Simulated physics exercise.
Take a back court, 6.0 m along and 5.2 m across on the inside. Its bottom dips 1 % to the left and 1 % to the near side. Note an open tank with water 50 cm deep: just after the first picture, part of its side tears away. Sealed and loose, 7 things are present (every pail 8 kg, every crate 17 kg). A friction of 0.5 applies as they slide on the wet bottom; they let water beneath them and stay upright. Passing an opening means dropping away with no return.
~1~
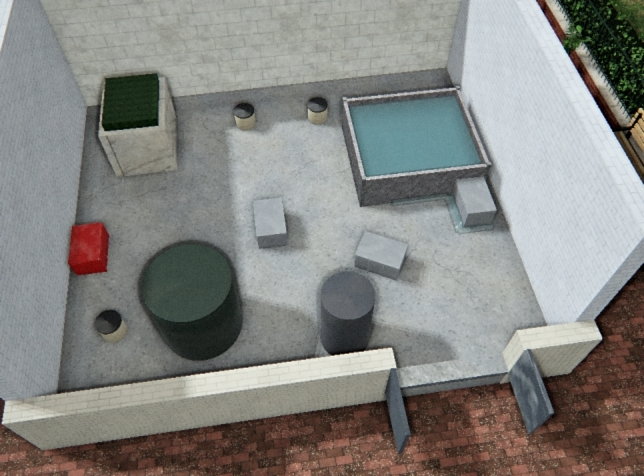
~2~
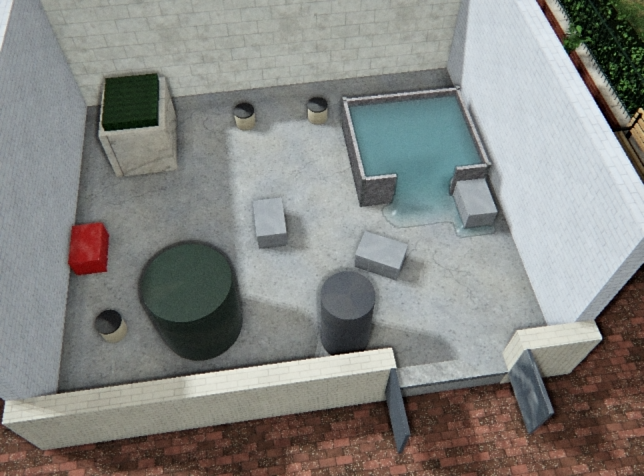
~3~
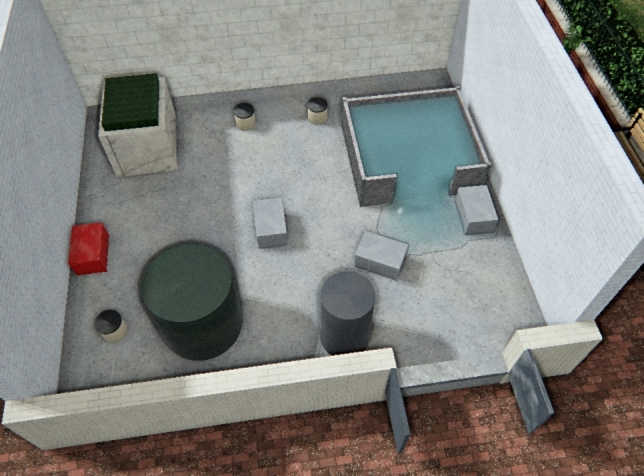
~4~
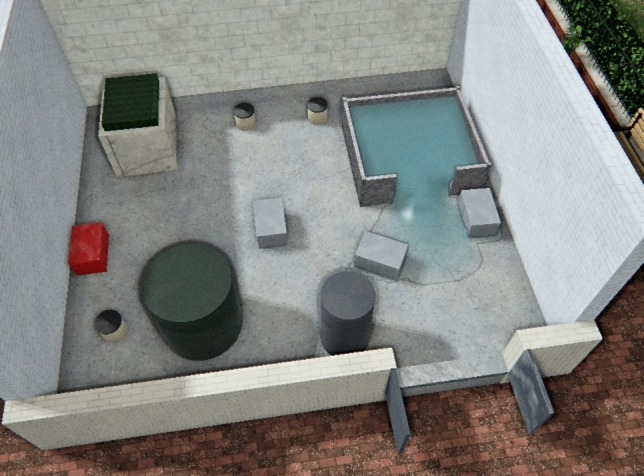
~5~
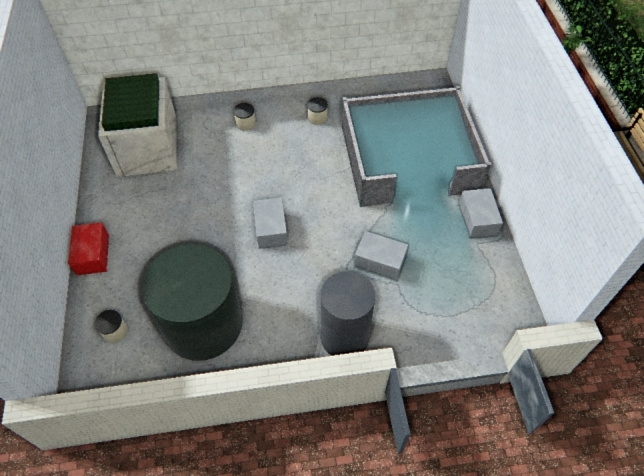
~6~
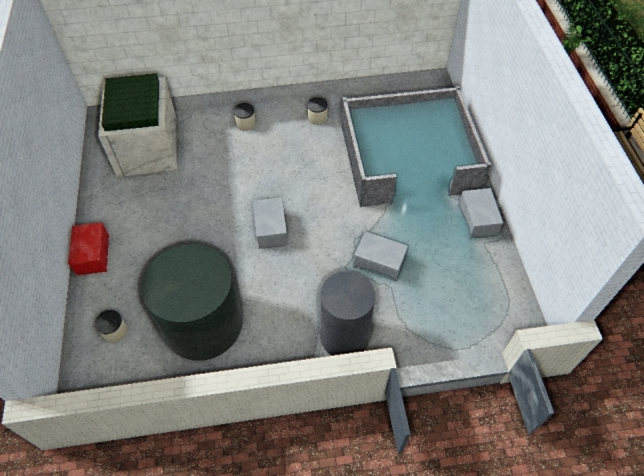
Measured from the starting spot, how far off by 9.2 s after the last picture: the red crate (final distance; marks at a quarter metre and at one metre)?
It keeps near its spot.
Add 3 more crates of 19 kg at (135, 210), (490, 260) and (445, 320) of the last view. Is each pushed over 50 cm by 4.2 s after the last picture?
Respectively: Smaller, greater, greater.
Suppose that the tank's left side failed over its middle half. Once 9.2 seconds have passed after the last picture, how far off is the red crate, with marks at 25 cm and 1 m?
What happens next is that the red crate gets swept a long way.
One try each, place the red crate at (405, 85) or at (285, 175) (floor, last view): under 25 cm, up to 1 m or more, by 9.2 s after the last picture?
One after the other: It stays more or less still, and then it stays more or less still.
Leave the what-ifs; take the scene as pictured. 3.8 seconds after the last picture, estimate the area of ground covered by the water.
Somewhere around 14 m2, roughly.
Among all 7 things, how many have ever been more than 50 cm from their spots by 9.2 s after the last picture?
It works out to 1.
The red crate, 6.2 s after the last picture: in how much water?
About 1 cm.
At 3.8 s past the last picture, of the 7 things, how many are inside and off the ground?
Just then, the number is 0.
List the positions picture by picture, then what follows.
In the first frame, the red crate at (86, 242), on the bottom; water covers 2.5 m2; 0 of 7 have shifted.
In the second frame, the red crate at (86, 242), on the bottom; water covers 3.0 m2; 0 of 7 have shifted.
In the third frame, the red crate at (86, 242), on the bottom; 3.5 m2 under water; 1 of 7 have shifted.
In the fourth frame, the red crate at (86, 242), on the bottom; 4.0 m2 under water; 1 of 7 have shifted.
In the fifth frame, the red crate at (86, 242), on the bottom; 4.7 m2 under water; 1 of 7 have shifted.
In the sixth frame, the red crate at (86, 242), on the bottom; water covers 5.5 m2; 1 of 7 have shifted.
Then, 1.2 s after the last picture the red crate is near (86, 242), 0.0 m from its start, aground; 0 of 7 are out; 0 afloat.
Then, 3.8 s after the last picture the red crate is near (86, 242), 0.0 m from its start, aground; 0 of 7 are out; 0 afloat.
Then, 6.2 s after the last picture the red crate is near (86, 242), 0.0 m from its start, aground; 0 of 7 are out; 0 afloat.
Then, 9.2 s after the last picture the red crate is near (86, 242), 0.0 m from its start, aground; 0 of 7 are out; 0 afloat.
